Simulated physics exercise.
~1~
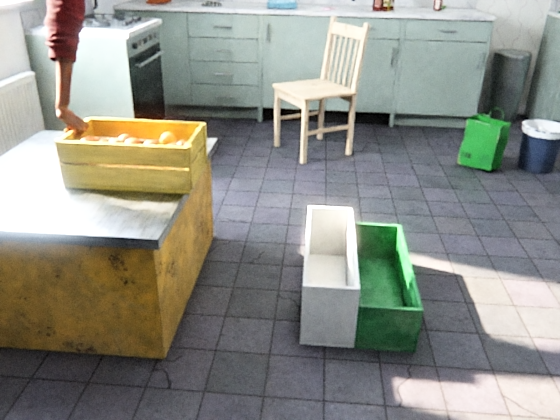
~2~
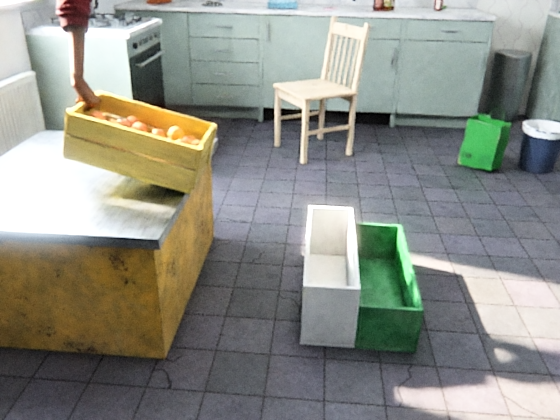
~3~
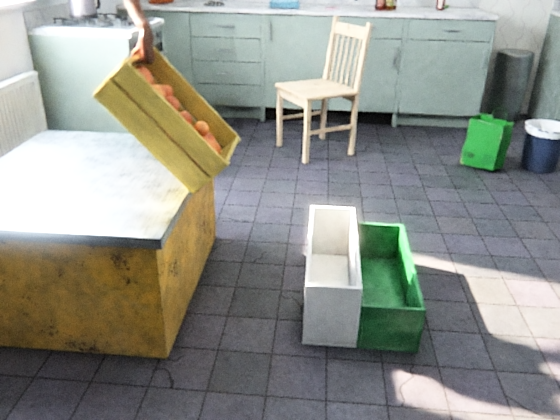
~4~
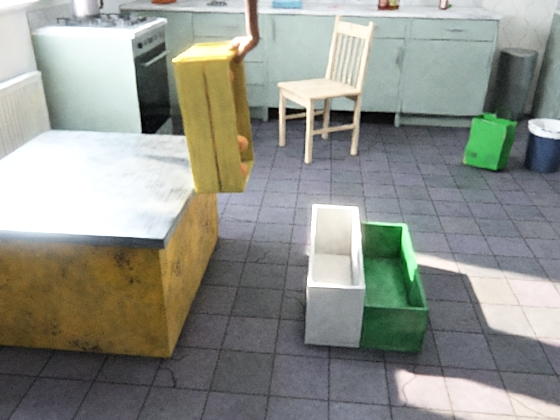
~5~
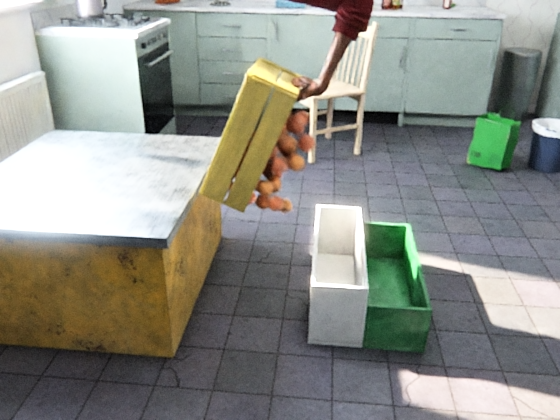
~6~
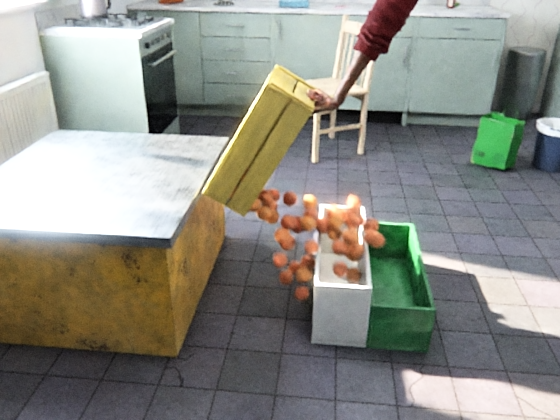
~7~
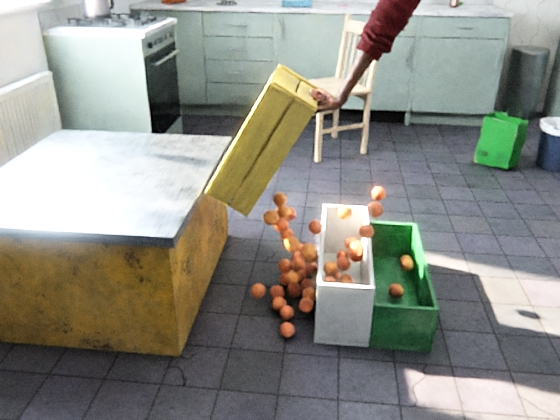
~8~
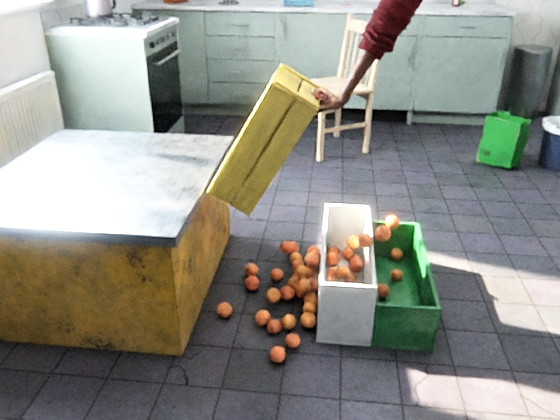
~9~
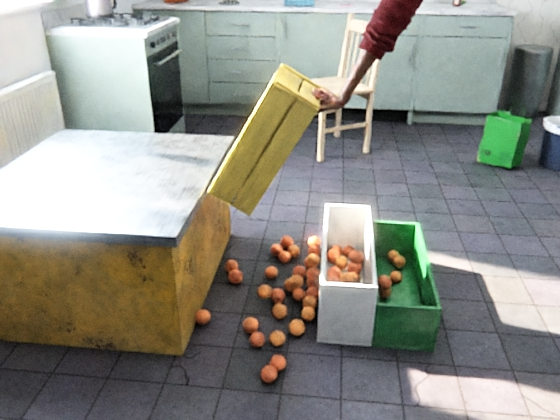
In a sunlit kitchen with pale green cabinets and dark floor tiles, seen from slightly above, a yellow crate of oranges sits on the edge of a low bench at left. A white box and a green one stand empty, side by side, on the floor to its right, with a wooden chair behind. A hand tips the crate rightward over the bench edge until it points steeply down. The oranges tumble out in a stream, striking the white box and scattering. Some settle in the white box and a few in the green one, but most end up strewn across the floor beside the bench.
